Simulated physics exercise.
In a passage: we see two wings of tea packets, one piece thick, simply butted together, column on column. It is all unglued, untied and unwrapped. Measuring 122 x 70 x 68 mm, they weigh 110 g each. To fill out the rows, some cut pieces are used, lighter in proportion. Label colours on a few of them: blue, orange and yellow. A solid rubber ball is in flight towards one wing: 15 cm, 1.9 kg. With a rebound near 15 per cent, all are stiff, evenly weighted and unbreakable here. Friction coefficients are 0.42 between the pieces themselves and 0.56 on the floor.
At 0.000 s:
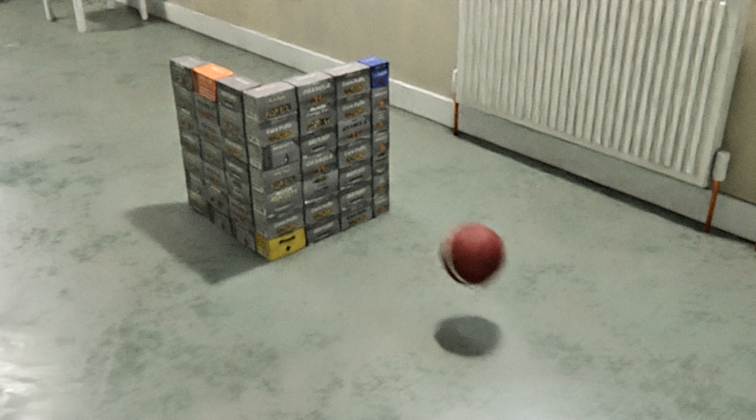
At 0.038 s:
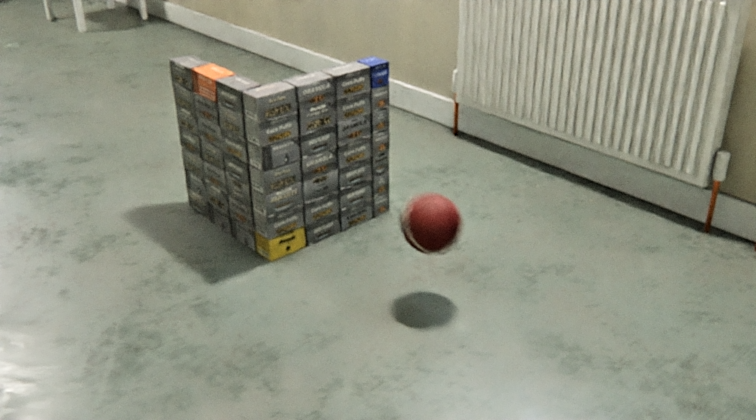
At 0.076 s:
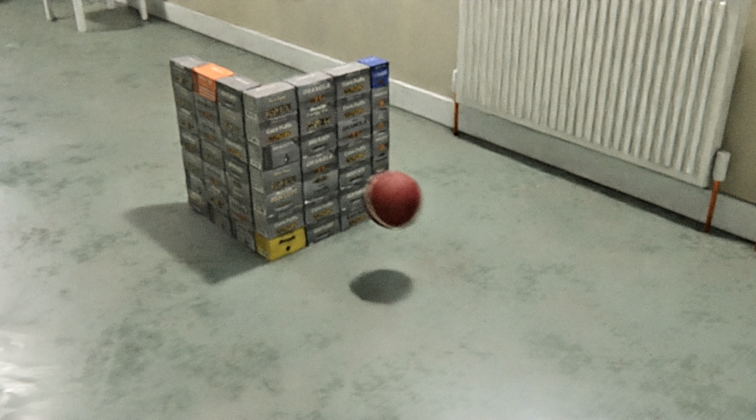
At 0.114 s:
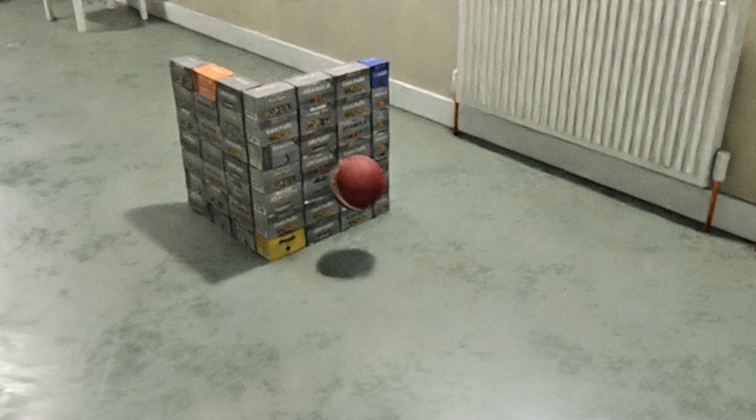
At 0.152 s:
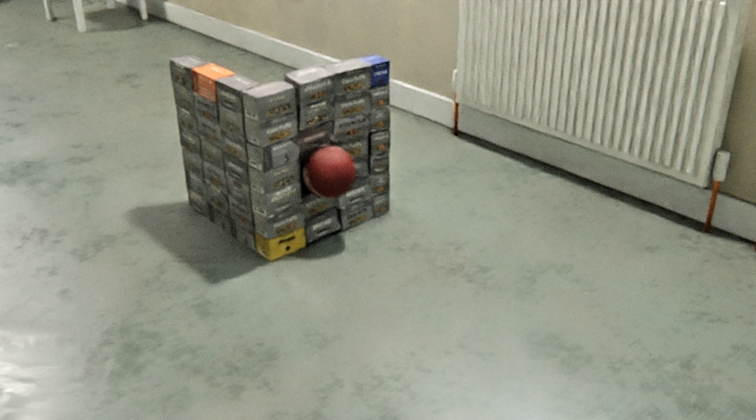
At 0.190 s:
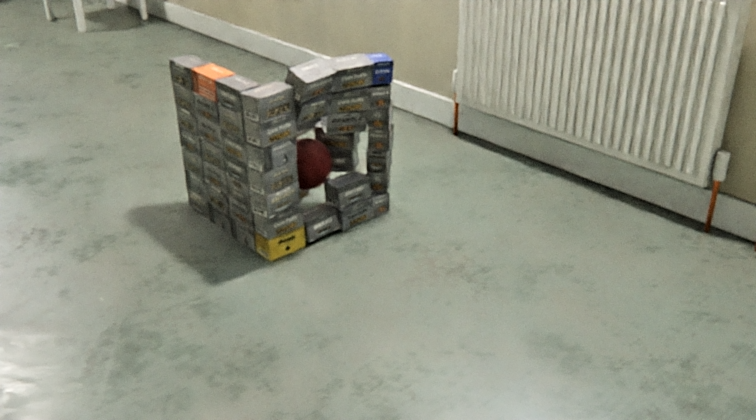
A wall of stacked grey packets is struck by a red ball that punches through one wing.
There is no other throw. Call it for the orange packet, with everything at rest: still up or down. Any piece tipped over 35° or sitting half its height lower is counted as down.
Stays.
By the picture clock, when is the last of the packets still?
At roughly 1.0 s.
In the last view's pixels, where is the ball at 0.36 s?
I'd put it somewhere around (237, 145).
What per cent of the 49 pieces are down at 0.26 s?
By then 15 %.
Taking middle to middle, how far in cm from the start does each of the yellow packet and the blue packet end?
For yellow it's 0 cm, and for blue it's 42 cm.
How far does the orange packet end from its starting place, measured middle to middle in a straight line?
About 0 cm from where it started.
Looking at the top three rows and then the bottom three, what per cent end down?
I'd put the top at 40 per cent and the bottom at 30 per cent.
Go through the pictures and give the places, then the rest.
In the first frame (we follow the side turned to the camera), ball (473, 255) 47 cm from contact, 3.7 m/s; orange packet (203, 86); blue packet (381, 75); yellow packet (288, 244); no piece has moved.
The second frame shows ball (431, 224) 33 cm from contact, 3.7 m/s; orange packet (203, 86).
The third frame shows ball (393, 200) 20 cm from contact, 3.6 m/s; orange packet (203, 86).
The fourth frame shows ball (358, 183) 58 mm from contact, 3.6 m/s; orange packet (203, 86).
The fifth frame shows ball (329, 173) after contact, 2.6 m/s; orange packet (203, 86); steepest lean 14°, the packet at (315, 139); 16 stirred so far.
The sixth frame shows ball (307, 164) after contact, 2.6 m/s; orange packet (203, 86); blue packet (383, 73) tipped 5°; yellow packet (288, 244); steepest lean 46°, the packet at (303, 133); 1 of the 49 packets down, 22 disturbed in all.
Around 0.26 s, ball still moving; 7 of the 49 packets down; orange packet unmoved; blue packet tipped 8°.
Around 0.36 s, ball still moving; 13 of the 49 packets down; orange packet unmoved; blue packet tipped 35°, 36 mm lower.
Around 0.52 s, ball still moving; 17 of the 49 packets down; orange packet unmoved; blue packet on its side.
Around 0.74 s, ball still moving; 18 of the 49 packets down; orange packet unmoved; blue packet on its side.
Finally (1.4 s), ball rolling away; 18 of the 49 packets down; orange packet unmoved; blue packet on its side; yellow packet unmoved. Seen by the last camera, middles, orange packet near (215, 83), blue packet near (411, 205).
